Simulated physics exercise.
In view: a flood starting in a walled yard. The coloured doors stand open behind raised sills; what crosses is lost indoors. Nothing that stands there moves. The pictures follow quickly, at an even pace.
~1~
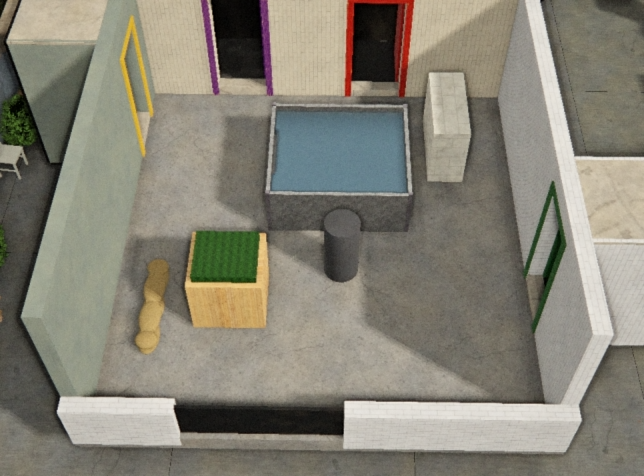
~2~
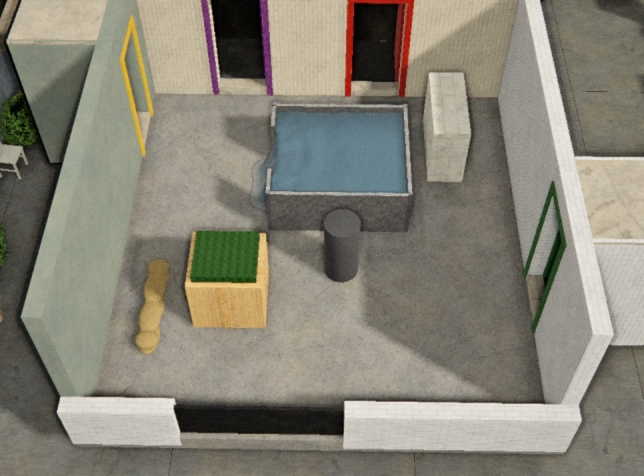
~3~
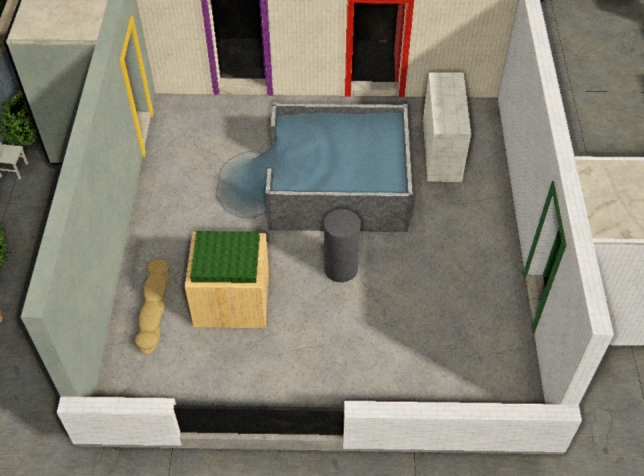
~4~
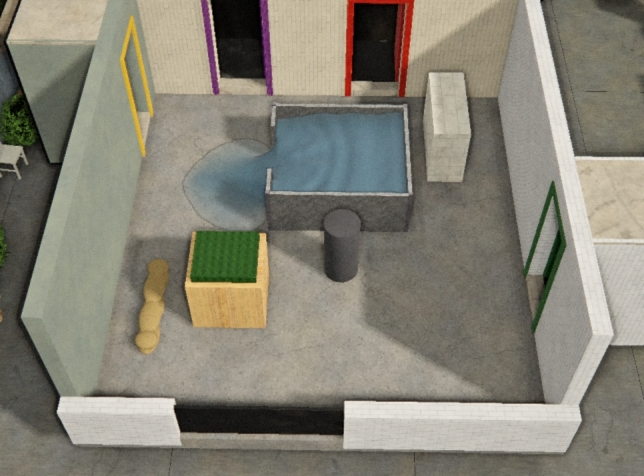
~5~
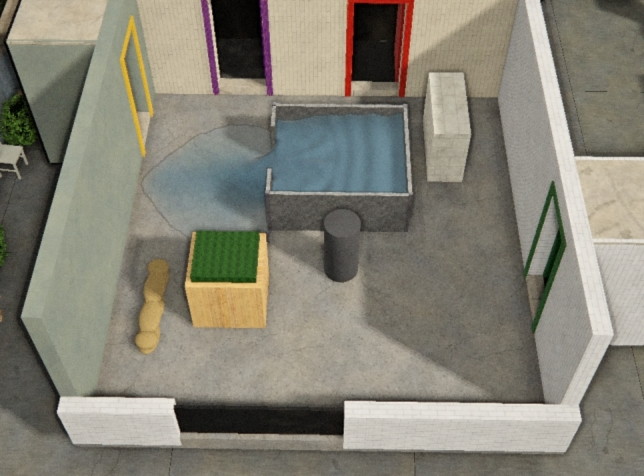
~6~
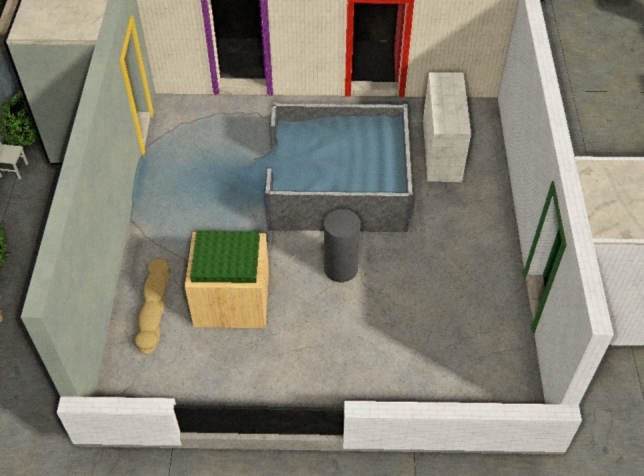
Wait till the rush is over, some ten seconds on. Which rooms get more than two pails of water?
One by one: The yellow door floods; the red door holds within the limit; the purple door holds within the limit; the green door holds within the limit.
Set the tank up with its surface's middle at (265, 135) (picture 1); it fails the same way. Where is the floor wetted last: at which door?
The door marked green.
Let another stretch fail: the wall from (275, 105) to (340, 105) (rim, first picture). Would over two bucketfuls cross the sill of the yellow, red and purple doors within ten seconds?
My reading: Yellow door lets more in; red door passes that mark; purple door takes more.
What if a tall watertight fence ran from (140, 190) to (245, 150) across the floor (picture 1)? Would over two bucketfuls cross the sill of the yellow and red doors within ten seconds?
In short: The yellow one holds; the red one takes less.
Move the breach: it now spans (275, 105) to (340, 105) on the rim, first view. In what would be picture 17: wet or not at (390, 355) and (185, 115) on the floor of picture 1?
One after the other: No water, awash.
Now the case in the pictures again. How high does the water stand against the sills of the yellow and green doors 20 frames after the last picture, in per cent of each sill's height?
Near 180 and 0 in a hundred.
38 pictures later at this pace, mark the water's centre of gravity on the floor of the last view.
Roughly at (286, 214).
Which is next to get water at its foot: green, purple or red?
The door marked purple.
A moment on, water covers 25 % of the floor; the yellow door over two buckets in, the red door not reached, the purple door wet at the sill, nothing in, the green door not reached.
Next, water covers 30 % of the floor; the yellow door far over two buckets in, the red door not reached, the purple door wet at the sill, nothing in, the green door not reached.
Then, water covers 45 % of the floor; the yellow door far over two buckets in, the red door wet at the sill, nothing in, the purple door wet at the sill, nothing in, the green door not reached.
Later, water covers 90 % of the floor; the yellow door far over two buckets in, the red door wet at the sill, nothing in, the purple door wet at the sill, nothing in, the green door wet at the sill, nothing in.
In the end, water covers 95 % of the floor; the yellow door far over two buckets in, the red door wet at the sill, nothing in, the purple door wet at the sill, nothing in, the green door wet at the sill, nothing in.
